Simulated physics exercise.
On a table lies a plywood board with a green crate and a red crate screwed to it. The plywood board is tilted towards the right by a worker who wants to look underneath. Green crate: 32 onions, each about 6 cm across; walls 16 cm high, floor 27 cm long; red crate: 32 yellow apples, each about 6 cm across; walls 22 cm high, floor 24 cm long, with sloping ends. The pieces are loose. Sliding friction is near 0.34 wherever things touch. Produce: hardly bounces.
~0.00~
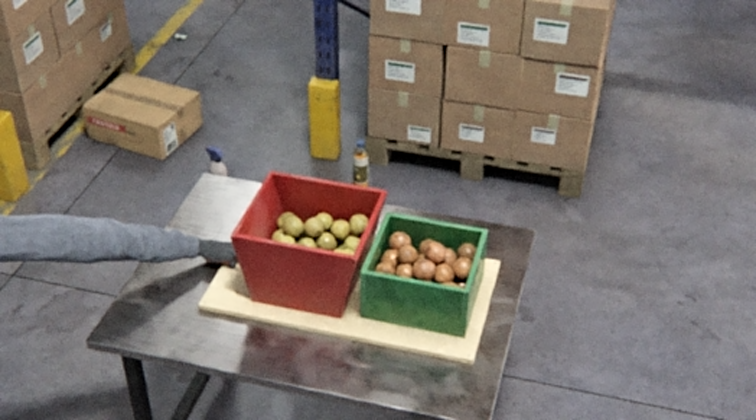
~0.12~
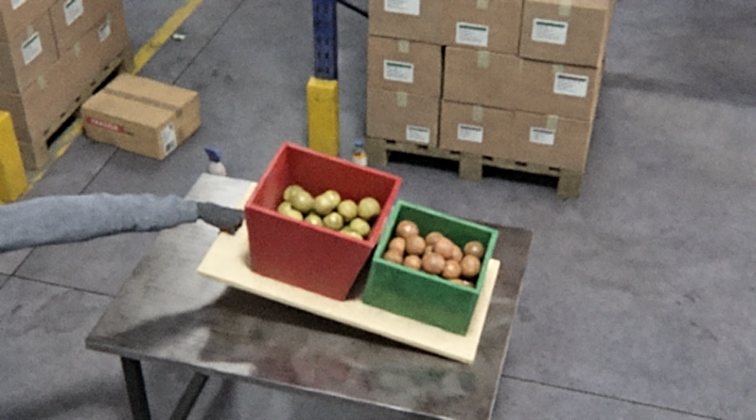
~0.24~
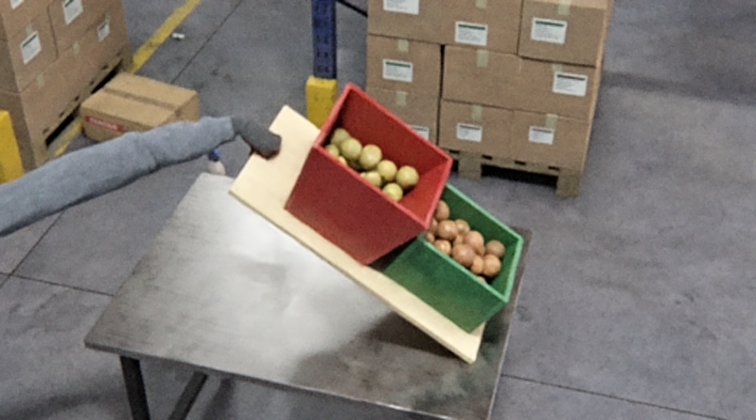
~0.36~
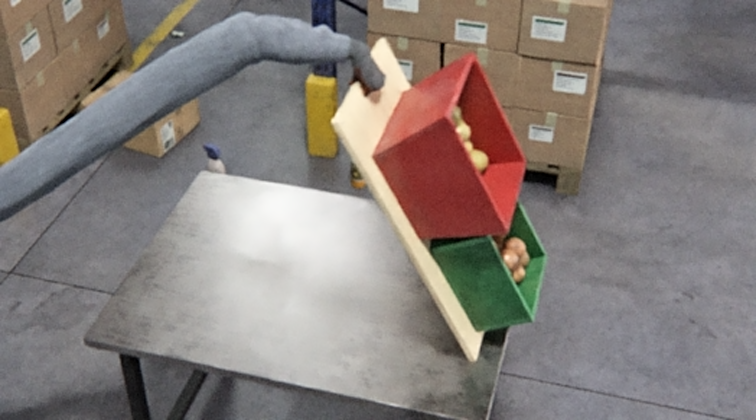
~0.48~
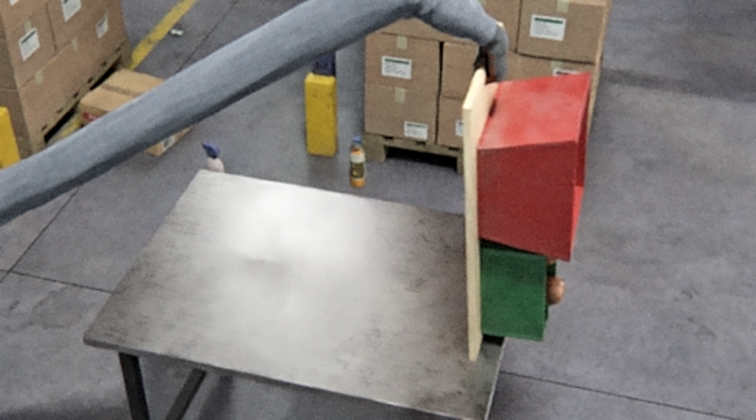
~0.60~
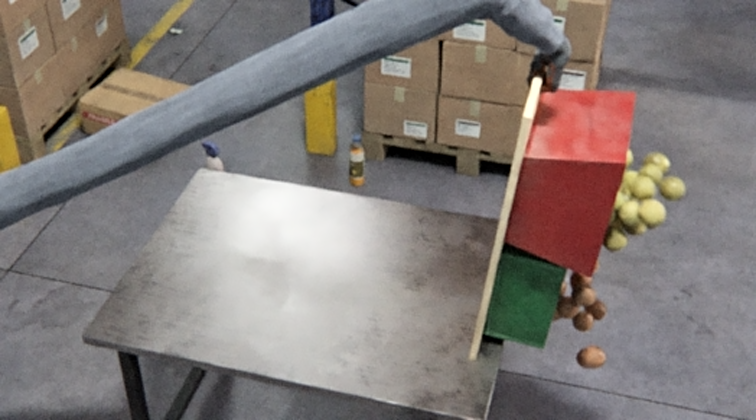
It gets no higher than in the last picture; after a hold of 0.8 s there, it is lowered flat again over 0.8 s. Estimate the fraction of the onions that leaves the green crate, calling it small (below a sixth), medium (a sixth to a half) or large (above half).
The fraction is large.
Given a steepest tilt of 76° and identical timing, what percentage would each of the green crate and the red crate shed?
Green crate 40, red crate 90 per cent.
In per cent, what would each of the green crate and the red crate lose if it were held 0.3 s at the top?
Green crate 80%, red crate 100%.
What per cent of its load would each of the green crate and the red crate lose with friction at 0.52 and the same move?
Then the green crate sheds 100 per cent, while the red crate sheds 100 per cent.
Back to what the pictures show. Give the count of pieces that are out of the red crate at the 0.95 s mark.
Red crate - about 30 out by that time.
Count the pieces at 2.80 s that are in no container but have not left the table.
My count comes to close to 0.
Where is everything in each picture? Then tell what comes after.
In the first frame (places track the rim corner closest to us here), green crate (464, 290); red crate (353, 257); tipped 0°; all still inside.
Green crate (476, 291); red crate (369, 244); tipped 10°, in the second frame.
Green crate (504, 299); red crate (425, 224); tipped 33°, in the third frame.
Green crate (532, 316); red crate (507, 228); tipped 62°, in the fourth frame.
Green crate (544, 336); red crate (571, 257); tipped 85°, in the fifth frame.
Green crate (545, 344); red crate (593, 273); tipped 95°; 23 out, in the sixth frame.
After 0.95 s, tilt 95°; the green crate is down by 24 of 32 and the red crate is down by 32 of 32.
After 1.39 s, tilt 95°; the green crate is down by 28 of 32 and the red crate is down by 32 of 32.
After 2.01 s, tilt 14°; the green crate is down by 29 of 32 and the red crate is down by 32 of 32.
Outcome (at 2.80 s), the green crate is down by 29 of 32 and the red crate is down by 32 of 32. Asked share, 29 of 32, 91 per cent.
